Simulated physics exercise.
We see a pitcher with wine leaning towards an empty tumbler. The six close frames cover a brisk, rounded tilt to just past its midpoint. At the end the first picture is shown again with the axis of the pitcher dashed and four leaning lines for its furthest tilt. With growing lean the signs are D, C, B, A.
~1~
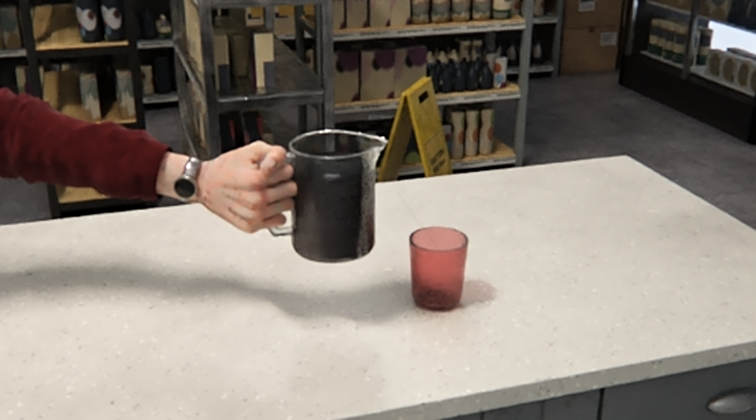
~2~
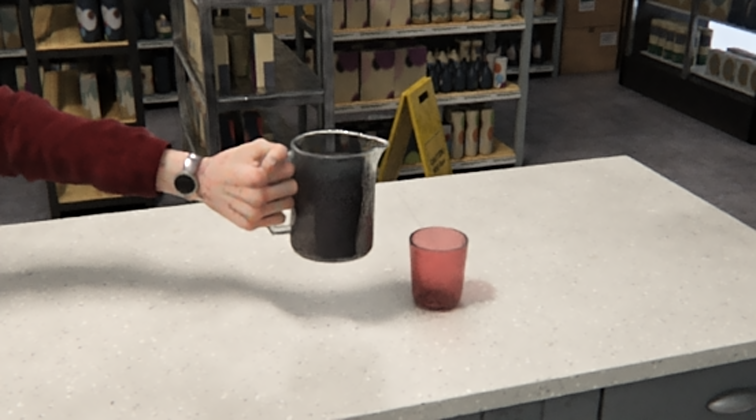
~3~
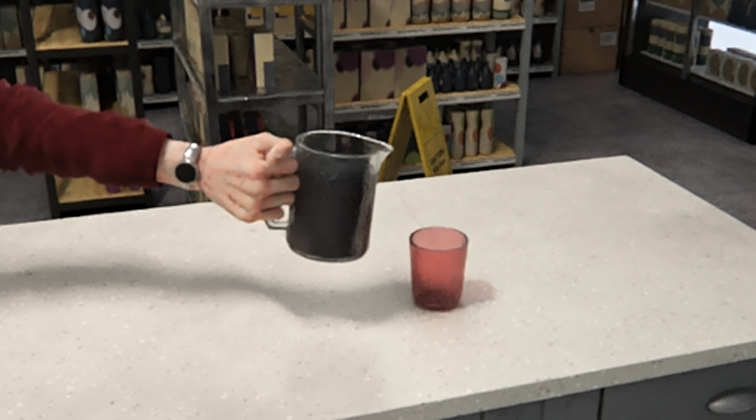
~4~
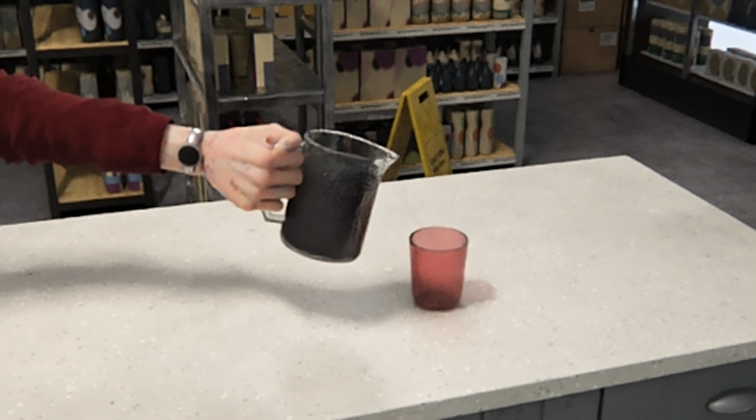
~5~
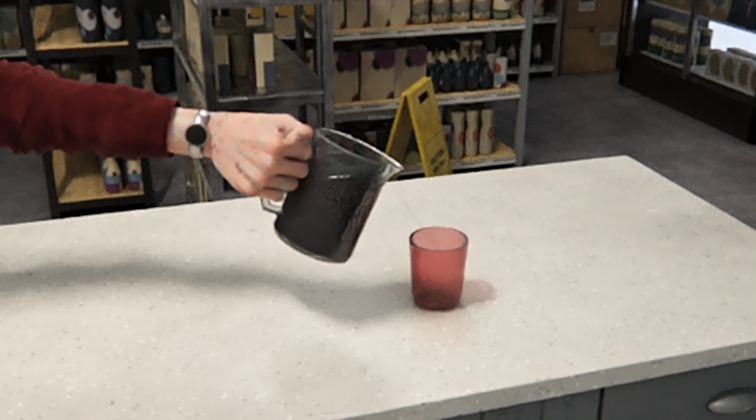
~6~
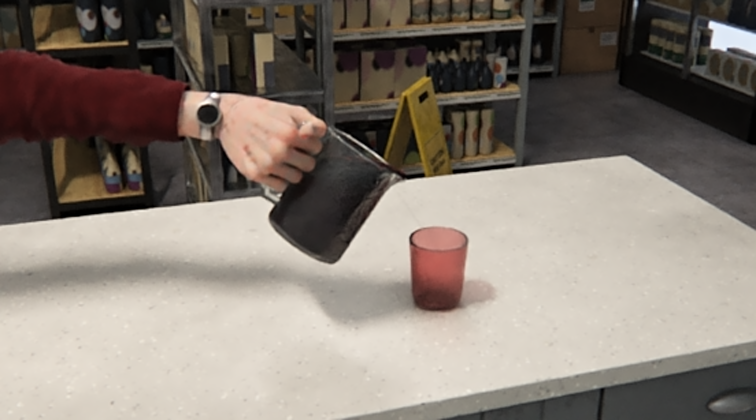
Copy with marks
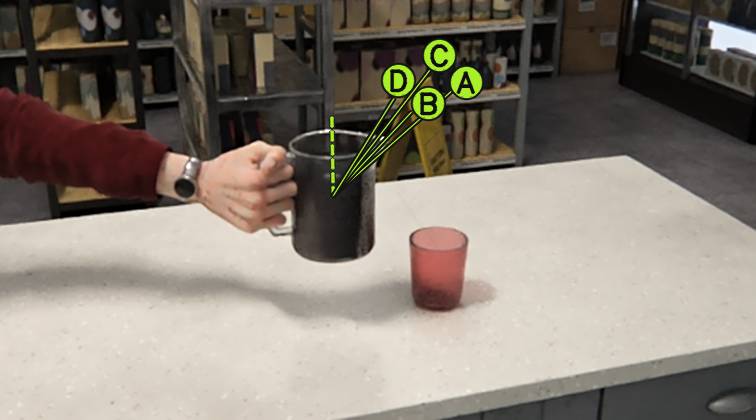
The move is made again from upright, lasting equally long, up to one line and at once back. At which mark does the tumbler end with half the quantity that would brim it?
The best mark is A.
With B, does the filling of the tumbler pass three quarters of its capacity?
No, less.
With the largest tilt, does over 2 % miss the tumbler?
No, it does not.
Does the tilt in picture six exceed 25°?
Yes.
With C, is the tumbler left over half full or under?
Under half.
On the marked copy, A at (451, 91); B at (411, 112); C at (430, 69); D at (393, 98).
For mark A, the tumbler ends with about 51 % of what it can hold.
For mark B, the tumbler ends with about 35 % of what it can hold.
For mark C, the tumbler ends with about 23 % of what it can hold.
For mark D, the tumbler ends with about 12 % of what it can hold.
